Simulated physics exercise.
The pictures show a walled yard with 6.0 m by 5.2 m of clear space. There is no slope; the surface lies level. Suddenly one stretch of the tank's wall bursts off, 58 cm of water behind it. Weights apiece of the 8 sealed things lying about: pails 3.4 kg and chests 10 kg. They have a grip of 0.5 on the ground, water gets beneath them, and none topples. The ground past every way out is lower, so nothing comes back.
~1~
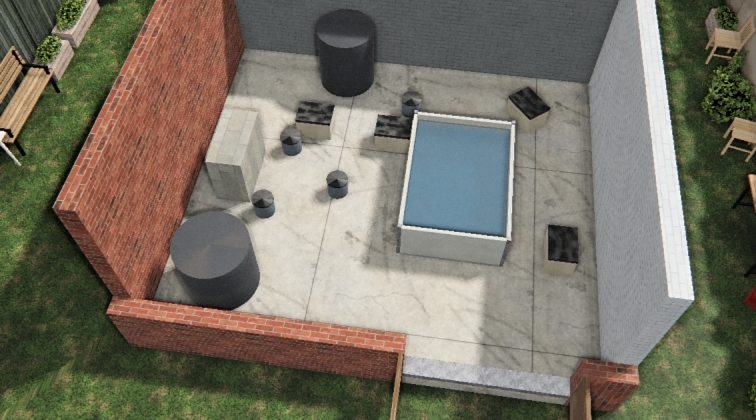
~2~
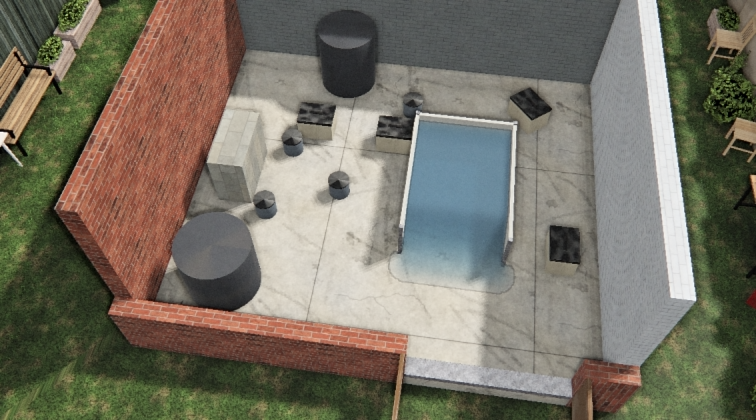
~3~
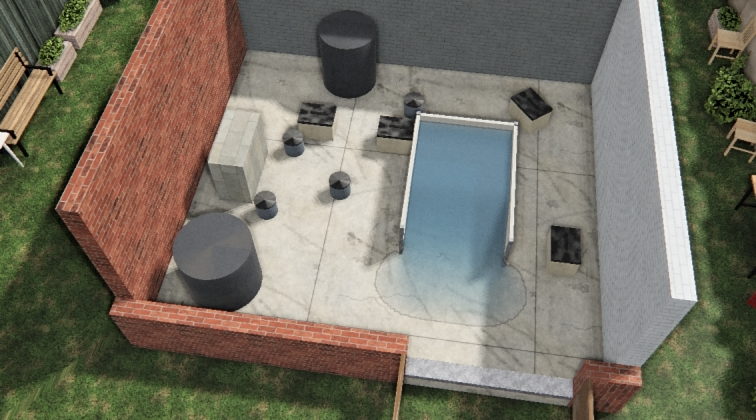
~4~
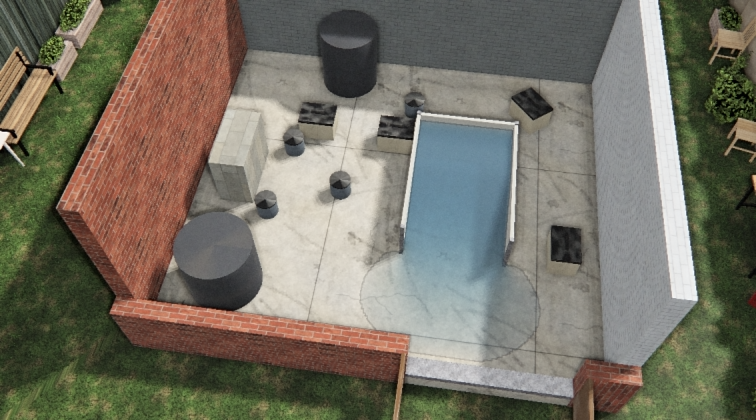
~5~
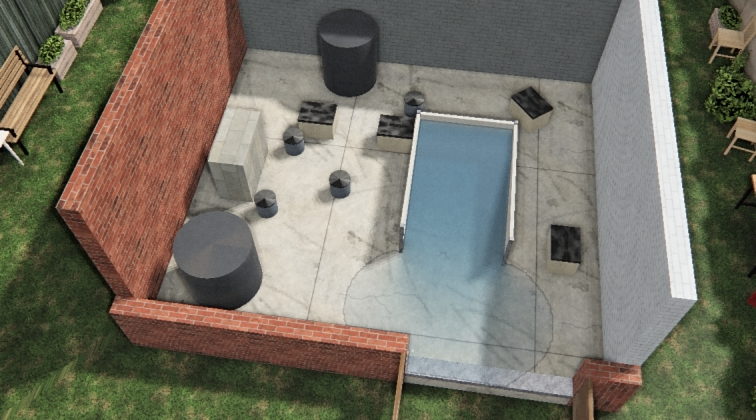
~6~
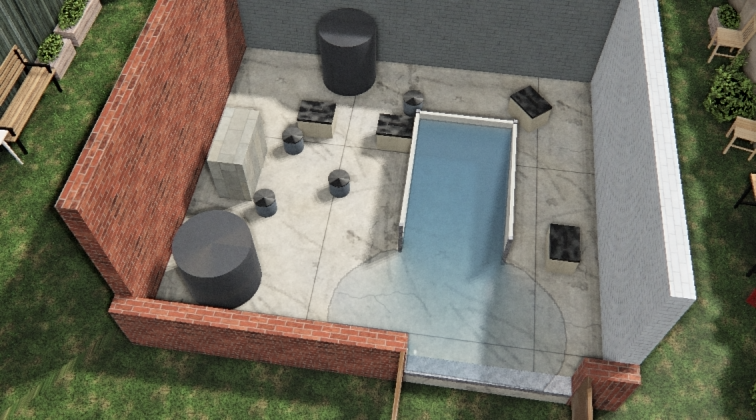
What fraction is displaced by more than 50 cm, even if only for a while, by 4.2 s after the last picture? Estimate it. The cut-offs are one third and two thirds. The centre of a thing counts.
Fewer than a third.
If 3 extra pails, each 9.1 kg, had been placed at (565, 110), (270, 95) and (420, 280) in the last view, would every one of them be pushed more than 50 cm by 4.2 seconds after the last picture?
Taking them one by one: It stays within, then it stays within, then it goes beyond.
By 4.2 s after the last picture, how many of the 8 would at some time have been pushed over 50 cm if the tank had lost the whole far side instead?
So the tally would be 7.
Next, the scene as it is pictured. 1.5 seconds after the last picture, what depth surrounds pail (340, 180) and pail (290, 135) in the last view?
First roughly 0 cm, second roughly 0 cm.
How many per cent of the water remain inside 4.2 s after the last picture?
Somewhere near 44 percent, give or take.
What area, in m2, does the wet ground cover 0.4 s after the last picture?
Roughly 8.5 m2 of it is wet.
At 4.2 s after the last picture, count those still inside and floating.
Just then, the number is 1.
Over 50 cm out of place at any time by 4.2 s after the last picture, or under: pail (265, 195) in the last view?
Answer: Past it.
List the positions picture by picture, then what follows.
A pail at (337, 179), on the bottom; a chest at (315, 112), on the bottom; water covers 2.8 m2; 0 of 8 have shifted, in the first frame.
A pail at (339, 180), on the bottom; a chest at (316, 113) rests on the ground; water covers 3.5 m2; 0 of 8 have shifted, in the second frame.
A pail at (339, 180) rests on the ground; a chest at (317, 113) rests on the ground; water covers 4.5 m2; 0 of 8 have shifted, in the third frame.
A pail at (340, 180), on the bottom; a chest at (318, 113) rests on the ground; 5.7 m2 under water; 0 of 8 have shifted, in the fourth frame.
A pail at (340, 179), on the bottom; a chest at (317, 112), on the bottom; 6.9 m2 under water; 0 of 8 have shifted, in the fifth frame.
A pail at (339, 178), on the bottom; a chest at (317, 111), on the bottom; water covers 7.4 m2; 0 of 8 have shifted, in the sixth frame.
Then, 0.4 s after the last picture 0 of 8 are over 50 cm from their spots; 0 afloat.
Then, 1.5 s after the last picture 0 of 8 are over 50 cm from their spots; 0 afloat.
Then, 2.8 s after the last picture 0 of 8 are over 50 cm from their spots; 0 afloat.
Then, 4.2 s after the last picture 1 of 8 are over 50 cm from their spots, and 1 have been at some point; 1 afloat.
